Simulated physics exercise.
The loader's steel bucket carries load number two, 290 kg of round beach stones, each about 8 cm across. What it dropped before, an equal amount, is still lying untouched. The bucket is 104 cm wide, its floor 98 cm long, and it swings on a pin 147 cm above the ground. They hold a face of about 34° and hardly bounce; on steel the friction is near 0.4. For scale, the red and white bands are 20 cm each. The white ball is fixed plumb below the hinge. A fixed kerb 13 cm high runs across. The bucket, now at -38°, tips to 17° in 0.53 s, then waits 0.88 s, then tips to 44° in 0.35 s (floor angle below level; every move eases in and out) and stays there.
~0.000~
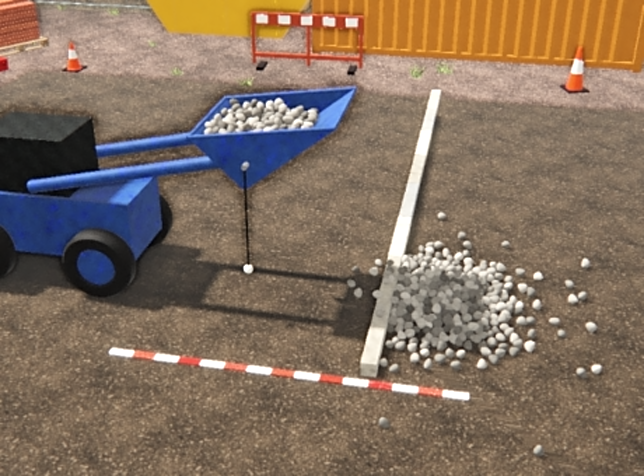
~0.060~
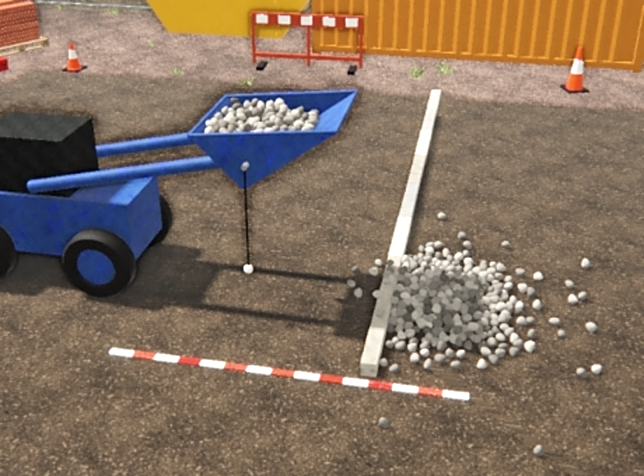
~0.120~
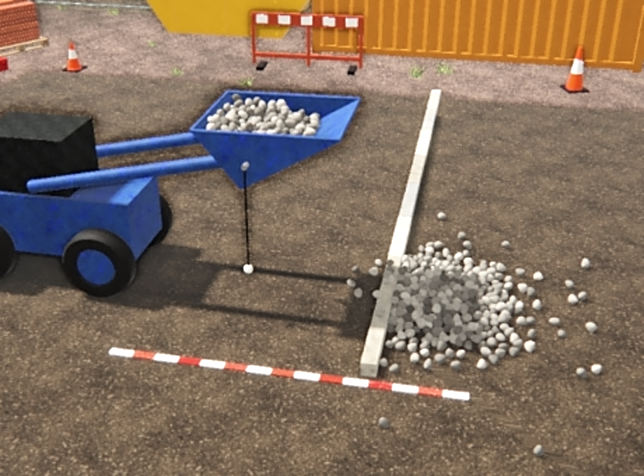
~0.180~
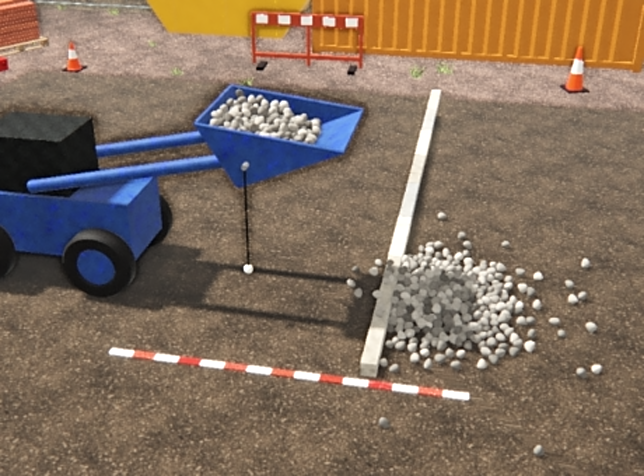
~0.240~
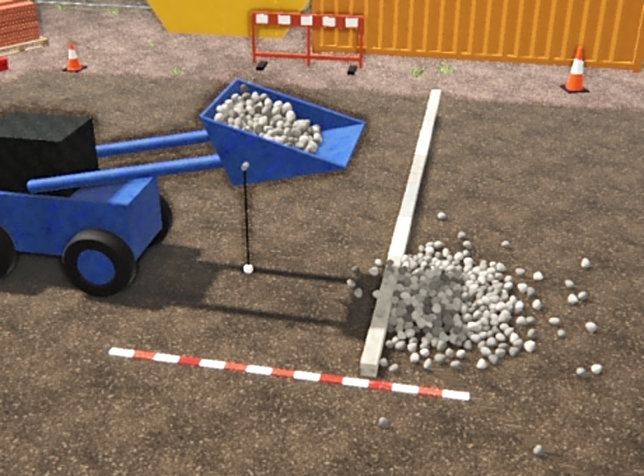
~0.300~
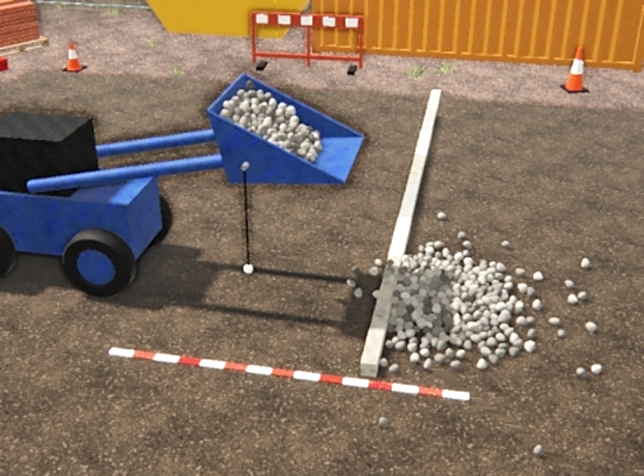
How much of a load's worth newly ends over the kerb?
Some 33 per cent is added.
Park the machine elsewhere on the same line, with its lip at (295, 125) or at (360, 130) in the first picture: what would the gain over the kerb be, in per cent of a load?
First some 5, then 55 per cent.
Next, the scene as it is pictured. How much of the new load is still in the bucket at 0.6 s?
Roughly 100 per cent is still inside.
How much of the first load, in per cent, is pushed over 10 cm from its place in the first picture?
About 5 per cent.
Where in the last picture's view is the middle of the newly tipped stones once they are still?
Their middle is at about (372, 286).
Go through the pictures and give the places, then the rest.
In the first frame, the bucket is at -38°, its lip at (335, 129); the top of the load is at (282, 113). The earlier load is highest near (386, 285), 17 cm above ground level, 3 % on this side of the kerb, 96 % over the kerb.
In the second frame, the bucket is at -36°, its lip at (337, 132); the top of the load is at (277, 113); the stones move at 0.2 m/s on average.
In the third frame, the bucket is at -31°, its lip at (340, 140); the top of the load is at (246, 110); the stones move at 0.4 m/s on average.
In the fourth frame, the bucket is at -23°, its lip at (344, 153); the top of the load is at (240, 105); the stones move at 0.5 m/s on average.
In the fifth frame, lip at (345, 168), floor tilted -14°, highest stones at (242, 101); the stones move at 0.6 m/s on average.
In the sixth frame, lip at (344, 183), floor tilted -5°, highest stones at (247, 98); the stones move at 0.6 m/s on average.
After 0.4 s the floor is at 9°; in per cent of one load, 100 in the bucket, 3 on this side of the kerb, 96 over the kerb; the foremost stones are at (591, 315).
After 0.6 s the floor is at 17°; in per cent of one load, 100 in the bucket, 3 on this side of the kerb, 96 over the kerb; the foremost stones are at (591, 315).
After 2.2 s the floor is at 44°; in per cent of one load, 0 in the bucket, 70 on this side of the kerb, 129 over the kerb; the foremost stones are at (591, 315).
After 4.9 s the floor is at 44°; in per cent of one load, 0 in the bucket, 70 on this side of the kerb, 129 over the kerb; the foremost stones are at (591, 315). Net gain over the kerb, 33.
